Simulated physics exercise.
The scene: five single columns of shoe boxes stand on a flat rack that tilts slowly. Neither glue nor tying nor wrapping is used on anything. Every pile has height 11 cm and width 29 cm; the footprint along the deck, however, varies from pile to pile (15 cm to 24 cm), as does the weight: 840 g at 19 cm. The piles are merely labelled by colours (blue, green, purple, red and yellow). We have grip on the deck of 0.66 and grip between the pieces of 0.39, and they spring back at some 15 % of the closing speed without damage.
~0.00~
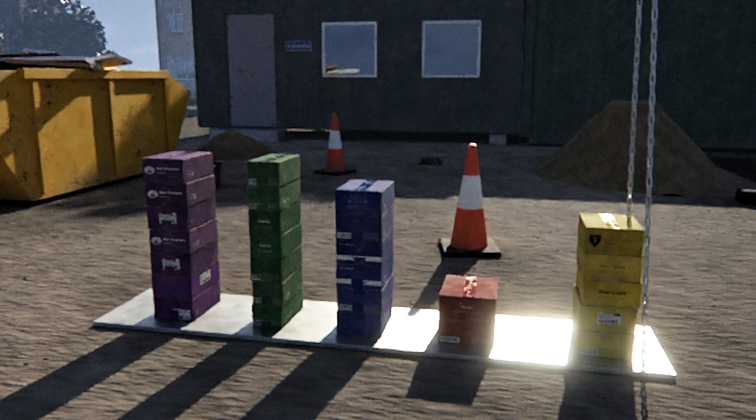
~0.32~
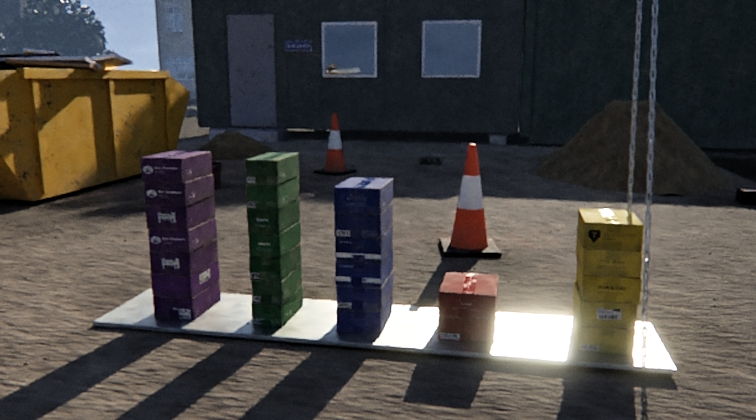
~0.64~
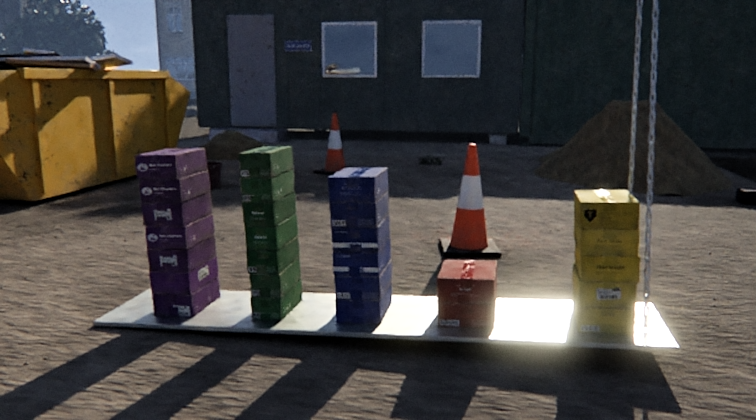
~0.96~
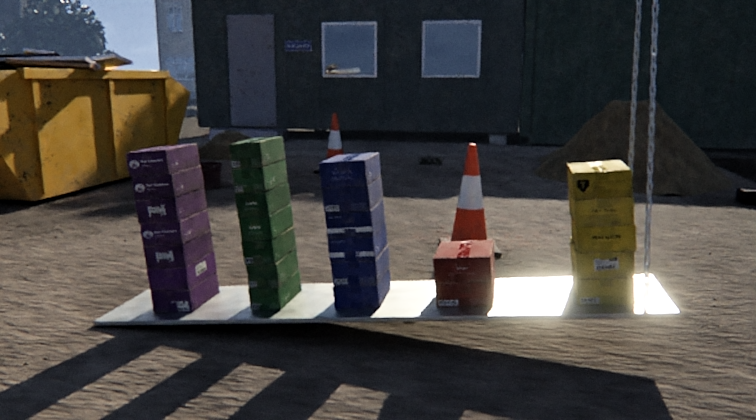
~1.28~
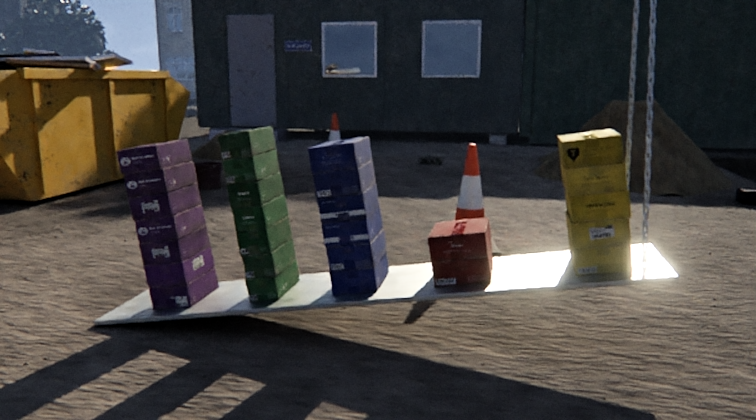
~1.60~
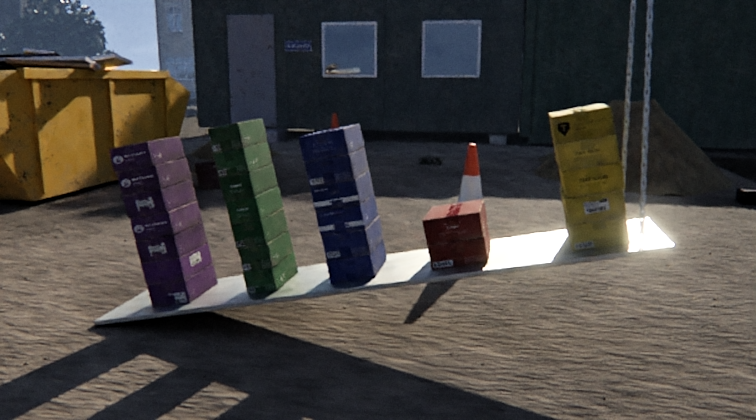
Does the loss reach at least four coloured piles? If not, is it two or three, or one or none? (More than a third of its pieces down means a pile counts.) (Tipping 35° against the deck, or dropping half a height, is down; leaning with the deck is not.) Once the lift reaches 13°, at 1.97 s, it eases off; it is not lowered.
No, two or three.
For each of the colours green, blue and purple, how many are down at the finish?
Tally: Green = 7, blue = 0, purple = 6.
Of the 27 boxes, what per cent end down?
Roughly 50 percent.
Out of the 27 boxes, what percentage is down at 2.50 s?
It's 25 percent at that point.
After 2.10 s, slope 13°; none of the 27 boxes down, 7 disturbed; top green box leaning 14°.
After 2.50 s, slope 13°; 7 of the 27 boxes down; top green box leaning 28°, 12 cm lower; top purple box leaning 13°.
After 2.90 s, slope 13°; 13 of the 27 boxes down; top green box on its side; top purple box on its side.
At rest (3.7 s), slope 13°; 13 of the 27 boxes down; top purple box upside down; top green box on its side. Wrecked, green and purple. As the last picture would show them, middles, top green box near (17, 262).
